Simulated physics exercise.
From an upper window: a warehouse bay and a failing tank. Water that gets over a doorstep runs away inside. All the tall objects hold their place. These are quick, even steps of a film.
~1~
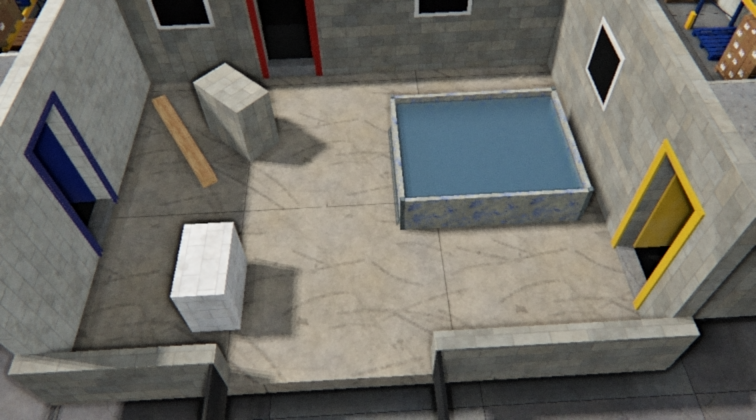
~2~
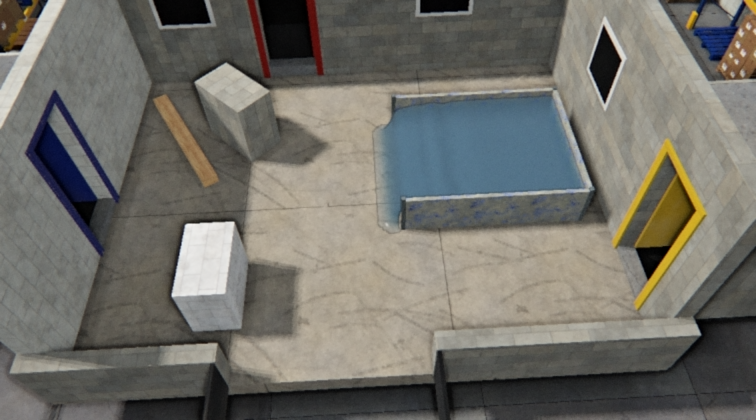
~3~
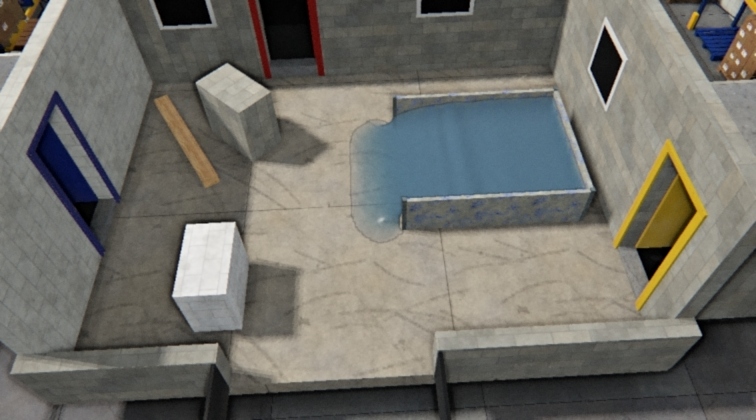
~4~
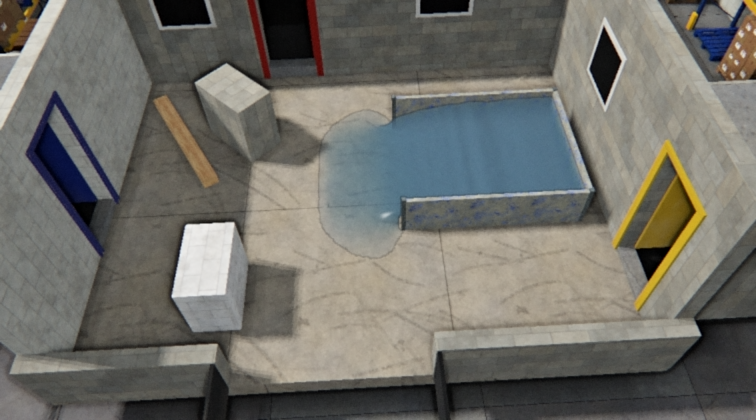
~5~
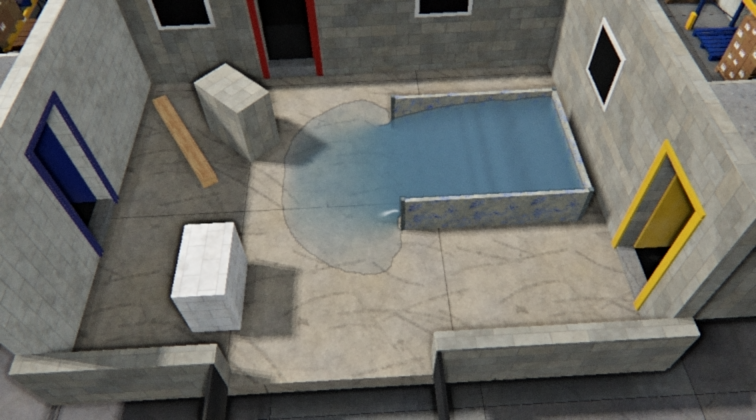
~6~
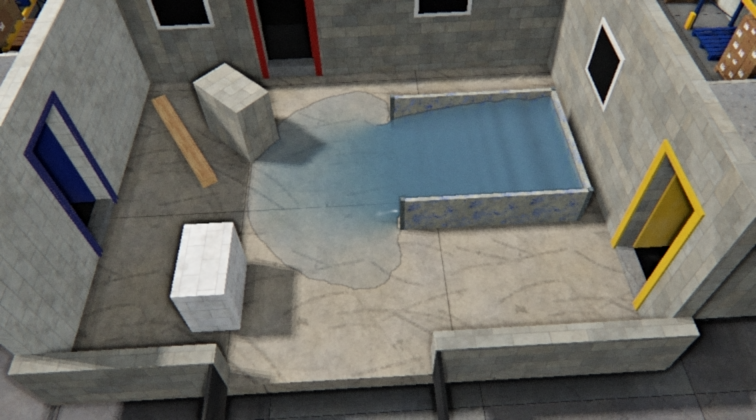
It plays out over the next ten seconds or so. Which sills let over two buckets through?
In the end: The yellow door admits no more than that; the blue door lets in a lot; the red door admits no more than that.
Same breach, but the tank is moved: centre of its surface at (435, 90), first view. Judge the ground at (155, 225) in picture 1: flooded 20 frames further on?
Verdict: Wet.
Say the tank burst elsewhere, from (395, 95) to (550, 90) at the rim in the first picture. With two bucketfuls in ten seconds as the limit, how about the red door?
My reading: The red one stays under.
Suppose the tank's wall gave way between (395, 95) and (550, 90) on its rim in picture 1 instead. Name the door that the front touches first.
That is the red one.
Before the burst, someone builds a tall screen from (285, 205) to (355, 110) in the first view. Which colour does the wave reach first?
The door marked blue.
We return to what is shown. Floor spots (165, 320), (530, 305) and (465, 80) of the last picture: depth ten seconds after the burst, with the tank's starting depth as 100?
Roughly 14, 6 and 6 per cent, in turn.
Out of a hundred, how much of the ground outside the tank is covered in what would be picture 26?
Roughly 55 per cent.
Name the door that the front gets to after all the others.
Last comes the yellow-painted one.
A moment on, water covers 40 % of the floor; the yellow door not reached, the blue door not reached, the red door not reached.
Next, water covers 50 % of the floor; the yellow door not reached, the blue door over two buckets in, the red door wet at the sill, nothing in.
Then, water covers 55 % of the floor; the yellow door not reached, the blue door far over two buckets in, the red door wet at the sill, nothing in.
Later, water covers 75 % of the floor; the yellow door not reached, the blue door far over two buckets in, the red door wet at the sill, nothing in.
In the end, water covers 95 % of the floor; the yellow door wet at the sill, nothing in, the blue door far over two buckets in, the red door wet at the sill, nothing in.
